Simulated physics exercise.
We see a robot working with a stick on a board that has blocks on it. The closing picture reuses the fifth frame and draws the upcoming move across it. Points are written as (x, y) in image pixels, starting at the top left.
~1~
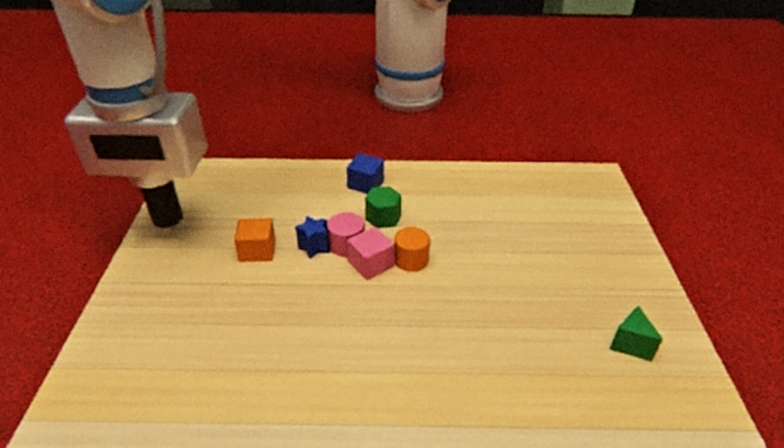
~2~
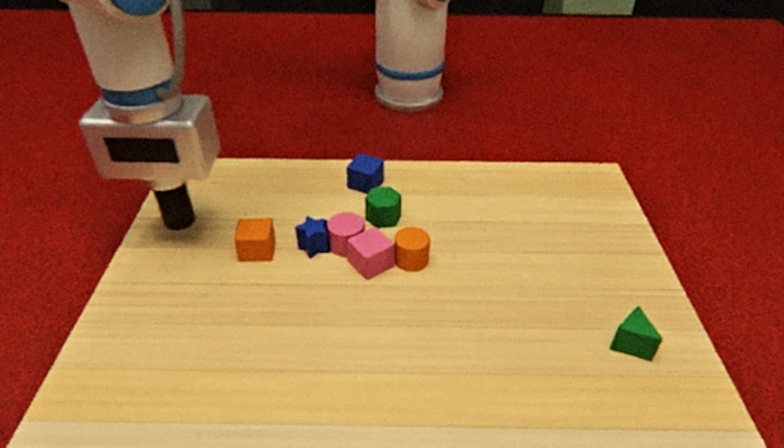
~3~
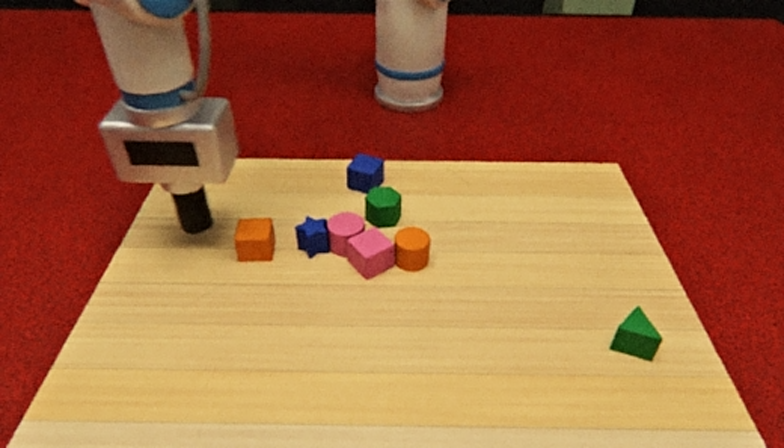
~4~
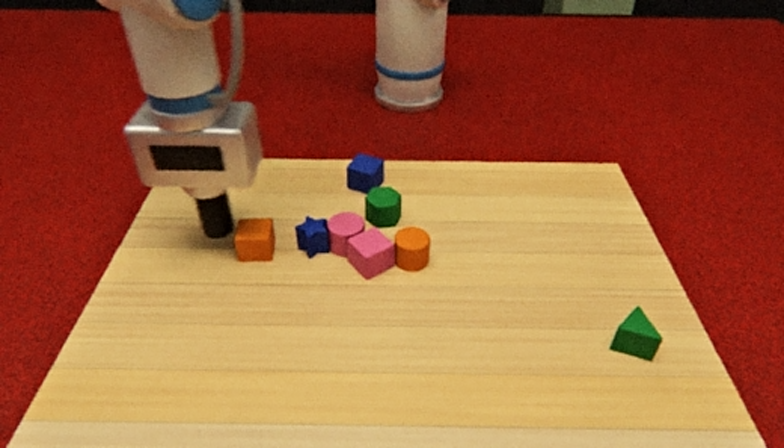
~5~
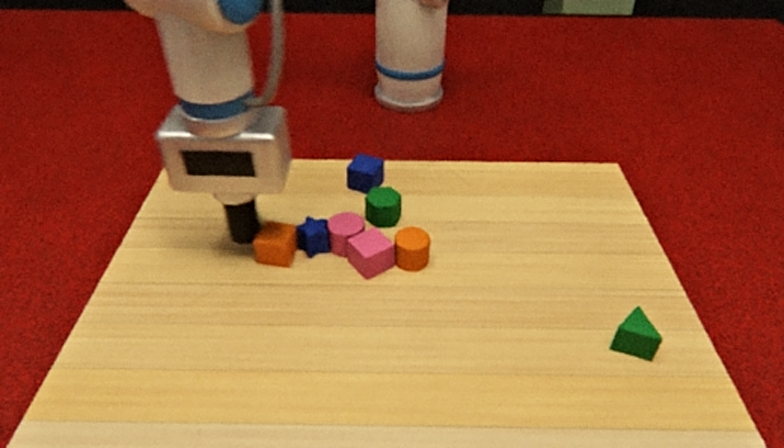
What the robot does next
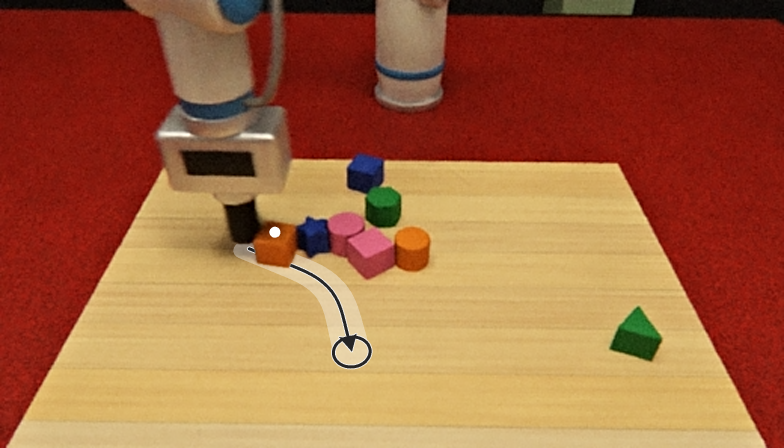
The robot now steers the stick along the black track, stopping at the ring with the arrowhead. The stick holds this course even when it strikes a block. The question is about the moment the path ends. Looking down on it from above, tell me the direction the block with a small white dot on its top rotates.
Viewed from above: Anti-clockwise.
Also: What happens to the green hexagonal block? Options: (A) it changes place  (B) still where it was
A (it changes place)
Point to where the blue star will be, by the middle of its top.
Its top middle: (358, 220).
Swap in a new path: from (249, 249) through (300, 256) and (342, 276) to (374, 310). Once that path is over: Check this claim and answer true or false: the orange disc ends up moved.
Answer: True.
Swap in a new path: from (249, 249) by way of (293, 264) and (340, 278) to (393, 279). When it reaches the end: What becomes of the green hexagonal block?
By the end it has moved.
The drawn path runs from (249, 249) via (298, 268) and (337, 300), ending at (352, 352); the dot is on the orange square.
What follows on the original path. One third of the way, stick (297, 254); orange square (332, 239), turned 50° anticlockwise; blue star (355, 222), turned 15° anticlockwise; pink disc (385, 215); pink square (376, 242), turned 15° clockwise; green hexagonal block (389, 192), turned 25° anticlockwise.
Two thirds of the way, stick (336, 286); orange square (338, 238), turned 65° anticlockwise; blue star (358, 220); pink disc (388, 215); pink square (380, 241), turned 30° clockwise; green hexagonal block (390, 192), turned 30° anticlockwise.
At the end, stick (351, 337); orange square (338, 238), turned 65° anticlockwise; blue star (358, 220); pink disc (388, 215); pink square (380, 241), turned 30° clockwise; green hexagonal block (390, 192), turned 30° anticlockwise.
